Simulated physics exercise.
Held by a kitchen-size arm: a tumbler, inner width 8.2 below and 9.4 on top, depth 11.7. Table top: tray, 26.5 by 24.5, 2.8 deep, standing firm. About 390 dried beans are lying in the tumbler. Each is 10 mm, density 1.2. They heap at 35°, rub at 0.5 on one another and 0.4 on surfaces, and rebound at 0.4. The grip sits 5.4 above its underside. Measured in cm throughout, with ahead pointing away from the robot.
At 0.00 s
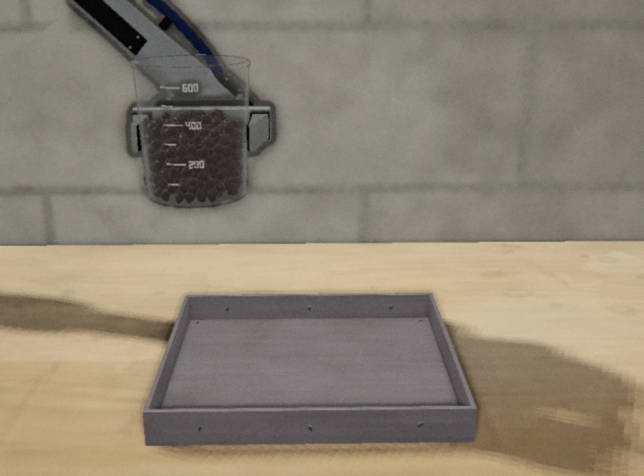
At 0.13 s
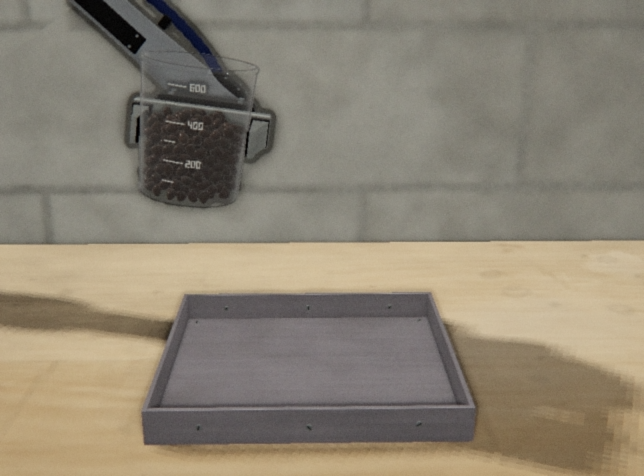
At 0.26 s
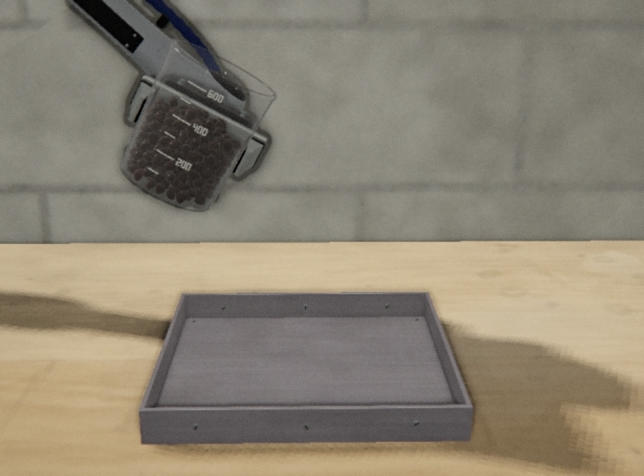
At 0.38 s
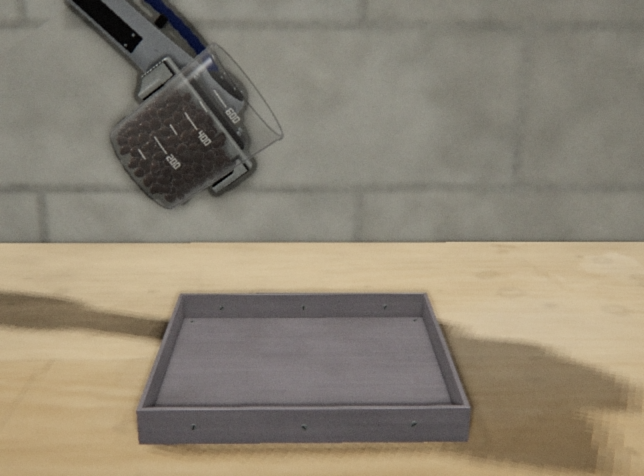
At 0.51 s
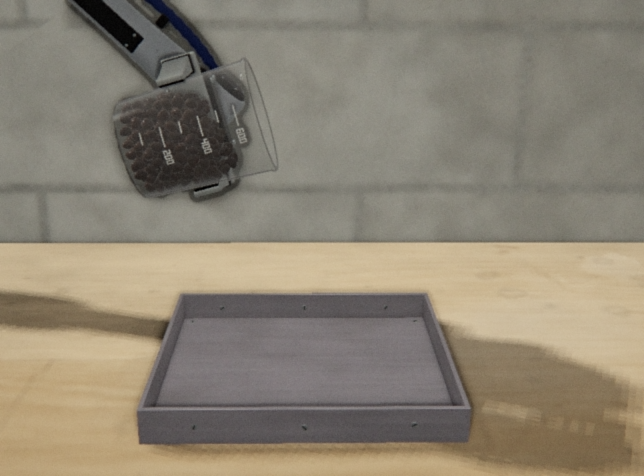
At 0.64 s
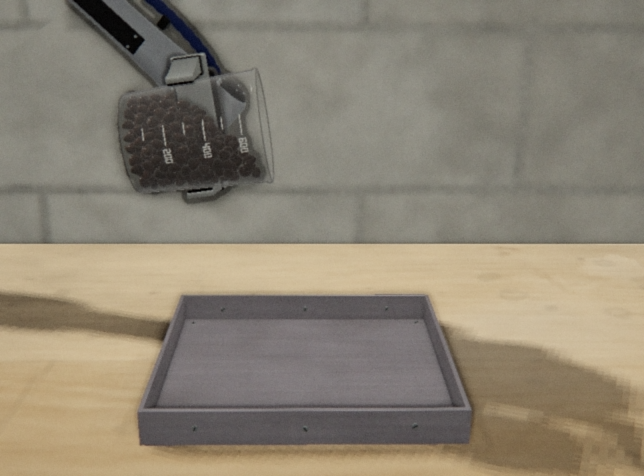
The video shows a robotic arm holding a clear, marked container of dark beans above a grey tray on a wooden table, steadily tilting it to the right until it lies nearly sideways, the beans shifting toward its open rim.
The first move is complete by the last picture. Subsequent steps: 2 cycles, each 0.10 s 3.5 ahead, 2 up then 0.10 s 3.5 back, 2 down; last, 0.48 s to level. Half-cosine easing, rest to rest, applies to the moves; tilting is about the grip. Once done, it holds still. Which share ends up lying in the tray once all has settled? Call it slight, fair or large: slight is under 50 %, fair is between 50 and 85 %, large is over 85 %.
I would call it fair, between 50 and 85 %.
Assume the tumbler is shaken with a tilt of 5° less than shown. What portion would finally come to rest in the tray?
Around 60 in a hundred, I'd say.
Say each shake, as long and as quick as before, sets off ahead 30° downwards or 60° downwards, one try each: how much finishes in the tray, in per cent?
First try some 25 %, second try some 10 %.
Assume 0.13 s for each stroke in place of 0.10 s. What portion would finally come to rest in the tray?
Around 55 percent.
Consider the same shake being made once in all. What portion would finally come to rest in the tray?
Estimate for that case: 55 %.
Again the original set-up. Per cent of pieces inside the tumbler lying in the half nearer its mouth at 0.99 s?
Roughly 80 per cent.
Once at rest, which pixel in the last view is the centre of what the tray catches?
Near pixel (381, 363).
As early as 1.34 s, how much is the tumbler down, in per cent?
About 75 in a hundred parts are out.
After 0.99 s, tilted 82° forward, highest piece 24 above the table; 197 in the tumbler, 154 in the tray, 38 in flight or on a rim.
After 1.34 s, tilted 24° forward, highest piece 26 above the table; 274 in the tray, 91 in the tumbler, 23 on the table or floor, 1 in flight or on a rim.
After 1.72 s, level, highest piece 23 above the table; 275 in the tray, 91 in the tumbler, 23 on the table or floor.
After 2.77 s, level, highest piece 23 above the table; 275 in the tray, 91 in the tumbler, 23 on the table or floor.
At rest, 275 in the tray, 91 in the tumbler, 23 on the table or floor. That is 71 % in the tray.
